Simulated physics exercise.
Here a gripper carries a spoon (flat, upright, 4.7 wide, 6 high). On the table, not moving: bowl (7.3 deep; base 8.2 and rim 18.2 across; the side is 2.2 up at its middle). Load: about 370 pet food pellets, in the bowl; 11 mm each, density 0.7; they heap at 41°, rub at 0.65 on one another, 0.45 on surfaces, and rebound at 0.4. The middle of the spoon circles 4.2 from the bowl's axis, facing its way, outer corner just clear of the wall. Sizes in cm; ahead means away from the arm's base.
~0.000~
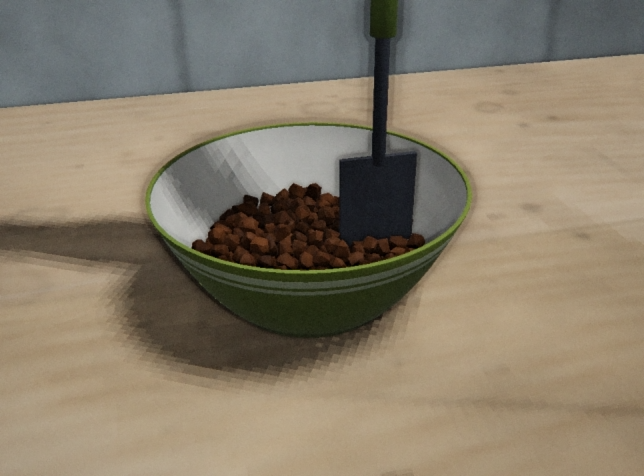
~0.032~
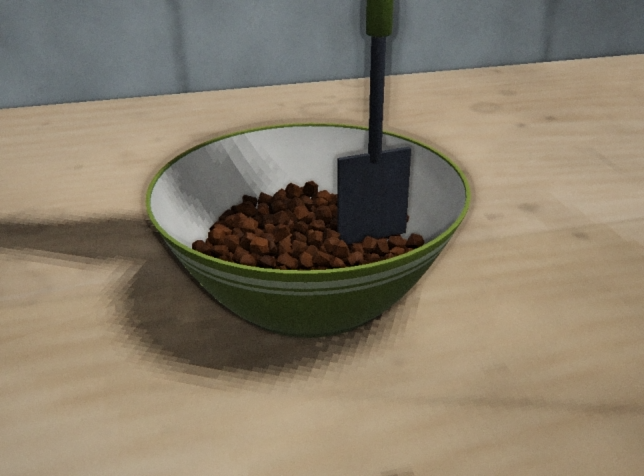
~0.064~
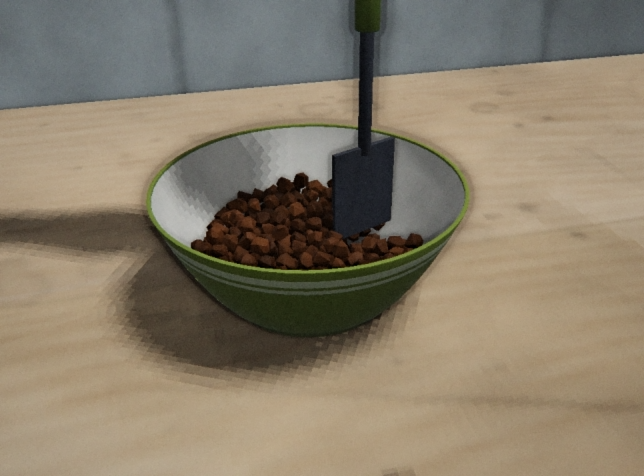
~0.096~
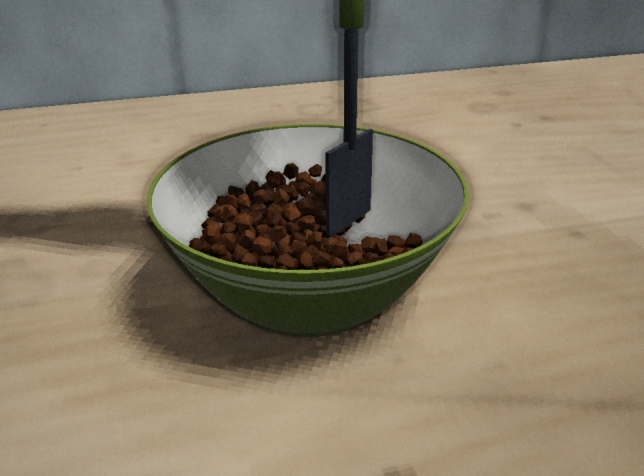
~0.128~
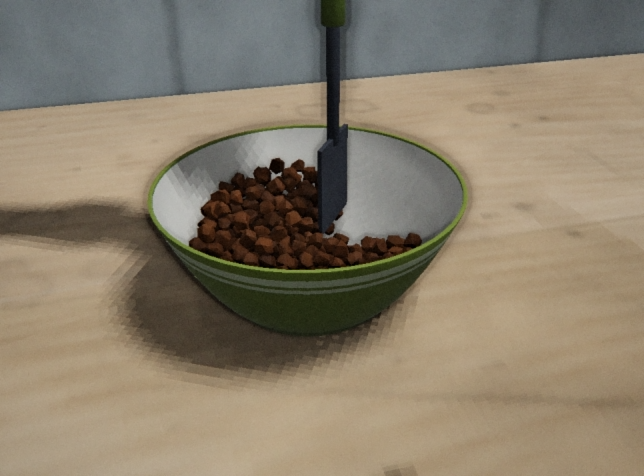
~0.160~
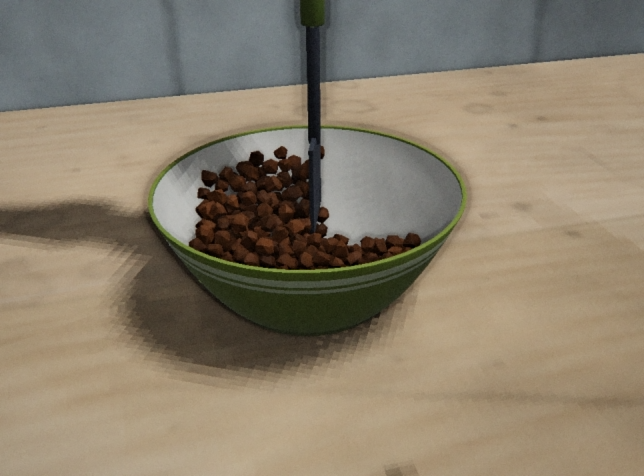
A green bowl with a white inside and pale stripes sits on a light wooden table before a grey-blue wall, seen from slightly above by a still camera. Reddish-brown pellets lie heaped inside, with a dark, flat-bladed tool with a green handle upright among them. The tool sweeps left through the bowl, turning from face-on to edge-on and pushing pellets up the left back side.
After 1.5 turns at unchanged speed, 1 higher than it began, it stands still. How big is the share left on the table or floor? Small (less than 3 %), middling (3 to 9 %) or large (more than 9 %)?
Answer: Middling; 3 to 9 % of the pet food pellets finish on the table or floor.
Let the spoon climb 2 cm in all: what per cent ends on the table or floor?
Some 5 per cent.
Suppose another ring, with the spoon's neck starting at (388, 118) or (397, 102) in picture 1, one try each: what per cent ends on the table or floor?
About 5 and 0 per cent.
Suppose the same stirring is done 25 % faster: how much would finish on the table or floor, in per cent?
It would be near 10 per cent.
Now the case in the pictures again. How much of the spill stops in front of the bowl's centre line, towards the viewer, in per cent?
About 60 per cent.
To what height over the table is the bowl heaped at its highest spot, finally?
About 7.5 cm.
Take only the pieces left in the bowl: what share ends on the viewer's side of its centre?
About 50 per cent.
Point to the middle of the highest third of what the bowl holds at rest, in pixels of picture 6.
Near (260, 247).
By 0.52 s, 254° round, highest piece 9 above the table; 360 in the bowl, 5 on the table or floor, 3 in flight or on the tool.
By 0.89 s, 78° round, highest piece 9 above the table; 349 in the bowl, 17 on the table or floor, 2 in flight or on the tool.
By 1.27 s, 180° round, highest piece 8 above the table; 348 in the bowl, 20 on the table or floor.
By 1.97 s, 180° round, highest piece 8 above the table; 348 in the bowl, 20 on the table or floor.
Final count, 348 in the bowl, 20 on the table or floor. That is 5 % on the table or floor.
